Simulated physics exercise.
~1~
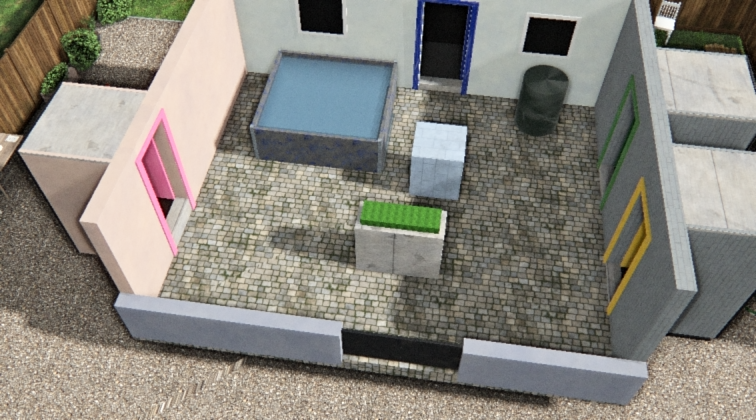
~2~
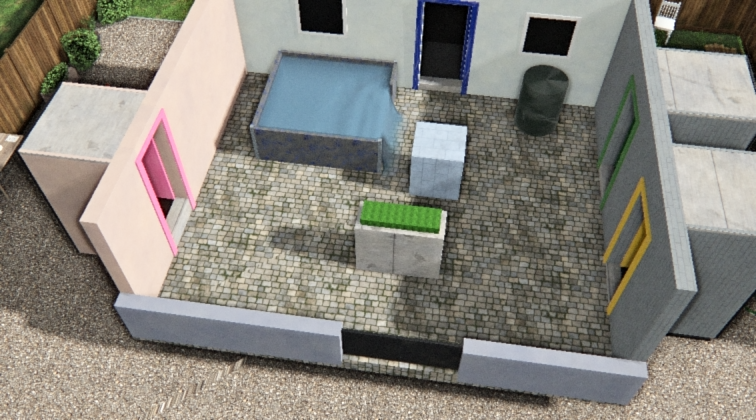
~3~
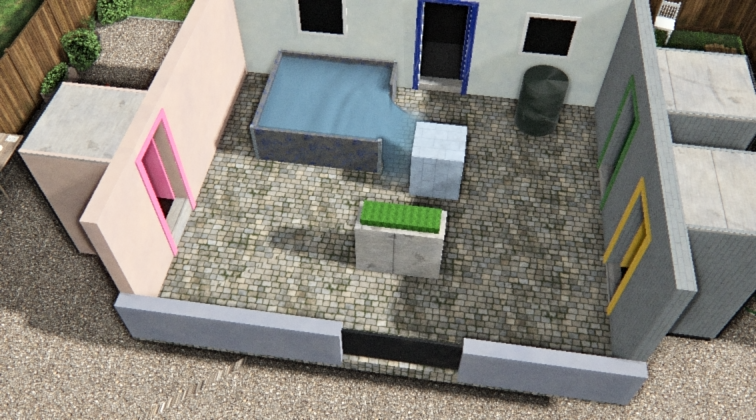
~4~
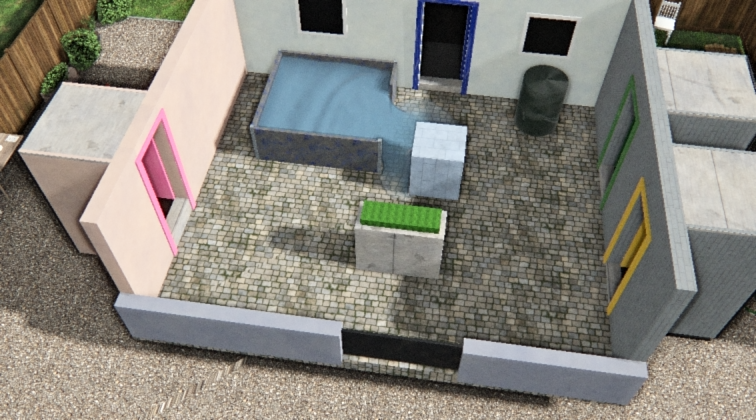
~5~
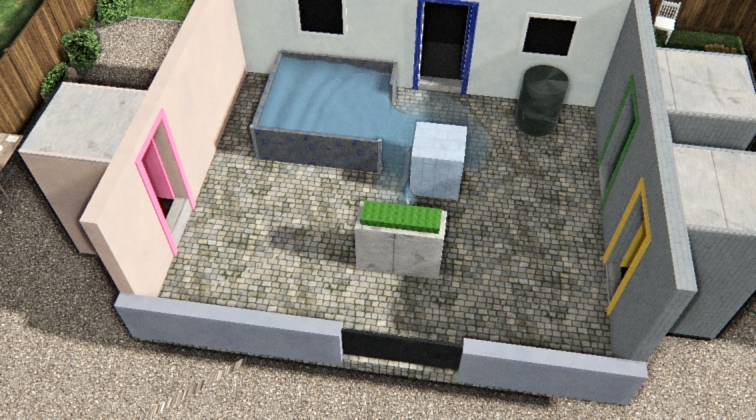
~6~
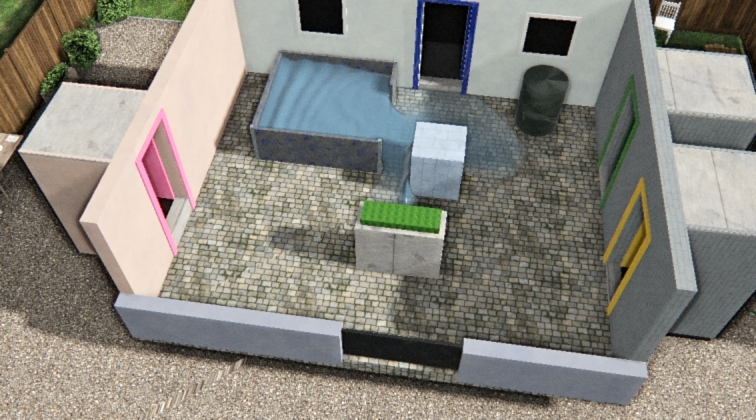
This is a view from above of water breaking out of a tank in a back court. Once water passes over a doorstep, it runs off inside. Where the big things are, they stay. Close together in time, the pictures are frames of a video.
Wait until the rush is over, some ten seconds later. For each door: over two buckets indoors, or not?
As I see it, the yellow door goes over two buckets. The green door goes over two buckets. The blue door does not go over two buckets. The pink door does not go over two buckets.
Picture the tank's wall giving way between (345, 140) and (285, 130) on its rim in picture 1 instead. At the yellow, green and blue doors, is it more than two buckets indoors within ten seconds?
Taking them in turn, the yellow door crosses the line, the green door comes up short, the blue door comes up short.
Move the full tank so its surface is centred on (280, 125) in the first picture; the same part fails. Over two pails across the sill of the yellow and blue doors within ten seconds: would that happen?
Yellow: Over the limit; blue: Over the limit.
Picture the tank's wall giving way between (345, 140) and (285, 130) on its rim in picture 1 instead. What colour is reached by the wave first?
The one in pink.
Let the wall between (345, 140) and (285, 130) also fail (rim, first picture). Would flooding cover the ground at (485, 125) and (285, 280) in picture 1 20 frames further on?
Still dry, Soaked.
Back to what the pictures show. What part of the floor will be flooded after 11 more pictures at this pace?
That comes to about 45 per cent.
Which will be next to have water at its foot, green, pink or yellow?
The green-painted one, I reckon.
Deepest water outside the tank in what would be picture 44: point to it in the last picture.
Answer: (569, 364).
A moment on, water covers 30 % of the floor; the yellow door not reached, the green door under two buckets in, the blue door wet at the sill, nothing in, the pink door not reached.
Next, water covers 45 % of the floor; the yellow door wet at the sill, nothing in, the green door over two buckets in, the blue door wet at the sill, nothing in, the pink door not reached.
Then, water covers 65 % of the floor; the yellow door under two buckets in, the green door far over two buckets in, the blue door wet at the sill, nothing in, the pink door wet at the sill, nothing in.
Later, water covers 85 % of the floor; the yellow door over two buckets in, the green door far over two buckets in, the blue door under two buckets in, the pink door wet at the sill, nothing in.
In the end, water covers 100 % of the floor; the yellow door far over two buckets in, the green door far over two buckets in, the blue door under two buckets in, the pink door wet at the sill, nothing in.
